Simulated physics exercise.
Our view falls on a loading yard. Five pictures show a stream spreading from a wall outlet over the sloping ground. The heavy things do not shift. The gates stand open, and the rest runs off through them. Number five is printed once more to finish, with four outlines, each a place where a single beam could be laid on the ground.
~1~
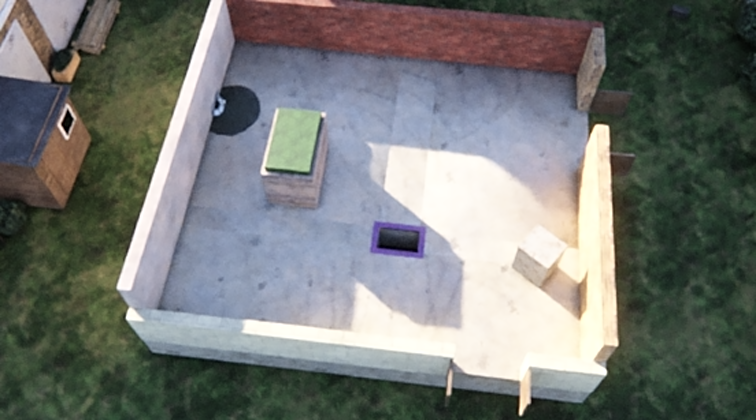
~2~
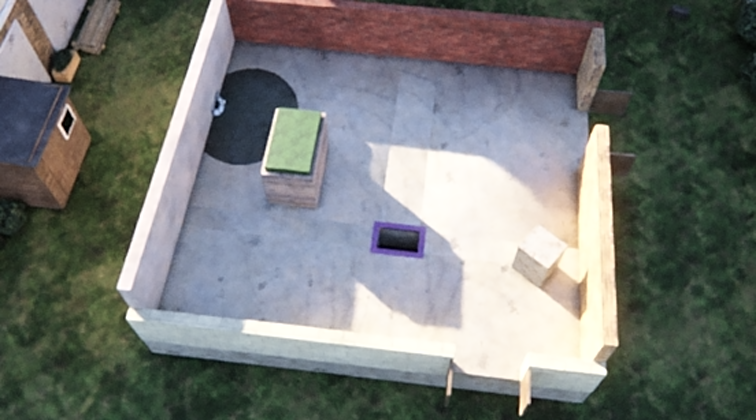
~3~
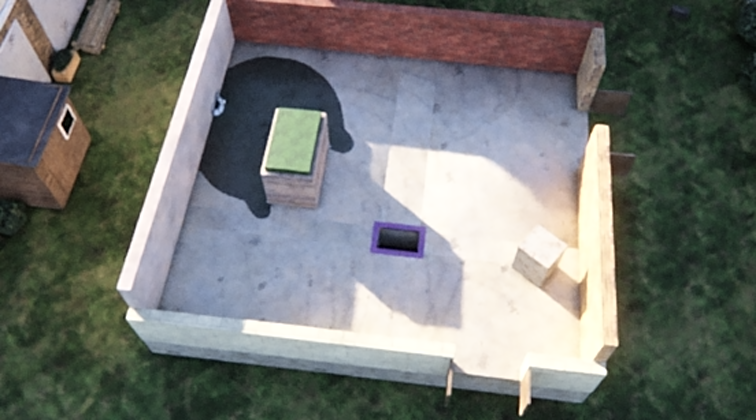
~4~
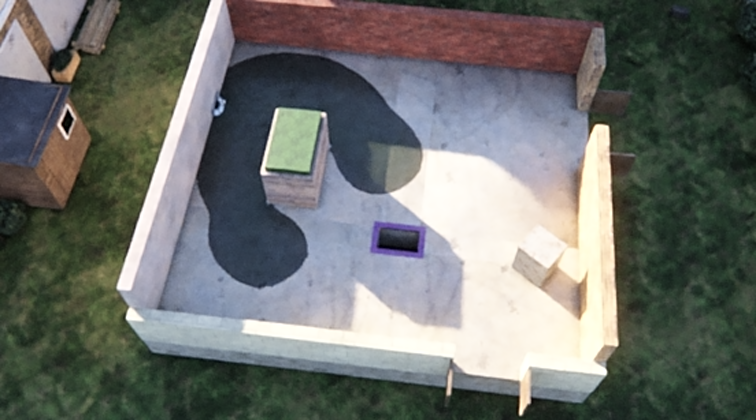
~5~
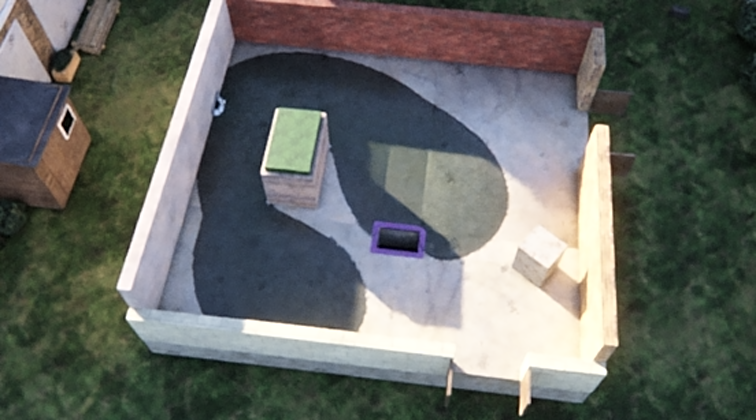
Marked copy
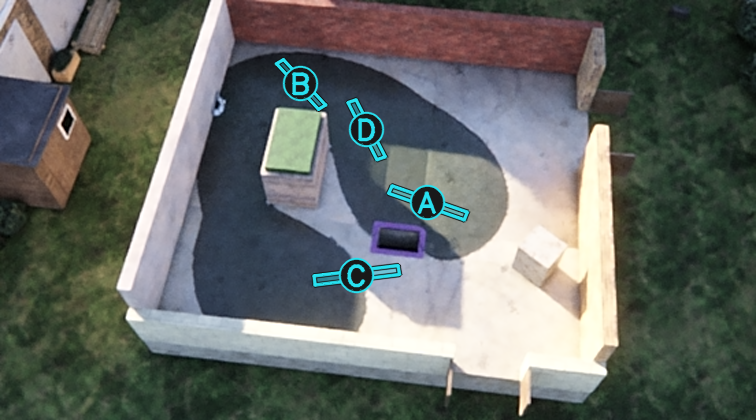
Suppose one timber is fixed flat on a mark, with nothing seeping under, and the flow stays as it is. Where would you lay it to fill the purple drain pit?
It is D.
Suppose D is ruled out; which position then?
Here it is position C.
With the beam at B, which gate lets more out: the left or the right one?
The left gate.
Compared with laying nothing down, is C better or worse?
Better.
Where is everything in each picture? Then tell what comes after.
The first picture shows outfall at (215, 104); purple drain pit at (398, 240); open gate at (486, 364); open gate at (578, 139); 2 % of the ground under water, visible out to (255, 110); purple drain pit still dry.
In the second picture, 7 % of the ground under water, visible out to (242, 163); purple drain pit still dry.
In the third picture, 14 % of the ground under water, visible out to (267, 214); purple drain pit still dry.
In the fourth picture, 27 % of the ground under water, visible out to (418, 156); purple drain pit still dry.
In the fifth picture, 47 % of the ground under water, visible out to (504, 203); purple drain pit taking water.
In cyan, A from (390, 189) to (465, 215); B from (279, 61) to (322, 107); C from (314, 280) to (398, 270); D from (352, 101) to (381, 158).
If A is chosen, about 8 % of the stream goes into the purple drain pit, about 88 % out by the gates.
If B is chosen, about 10 % of the stream goes into the purple drain pit, about 86 % out by the gates.
If C is chosen, about 14 % of the stream goes into the purple drain pit, about 83 % out by the gates.
If D is chosen, about 23 % of the stream goes into the purple drain pit, about 73 % out by the gates.
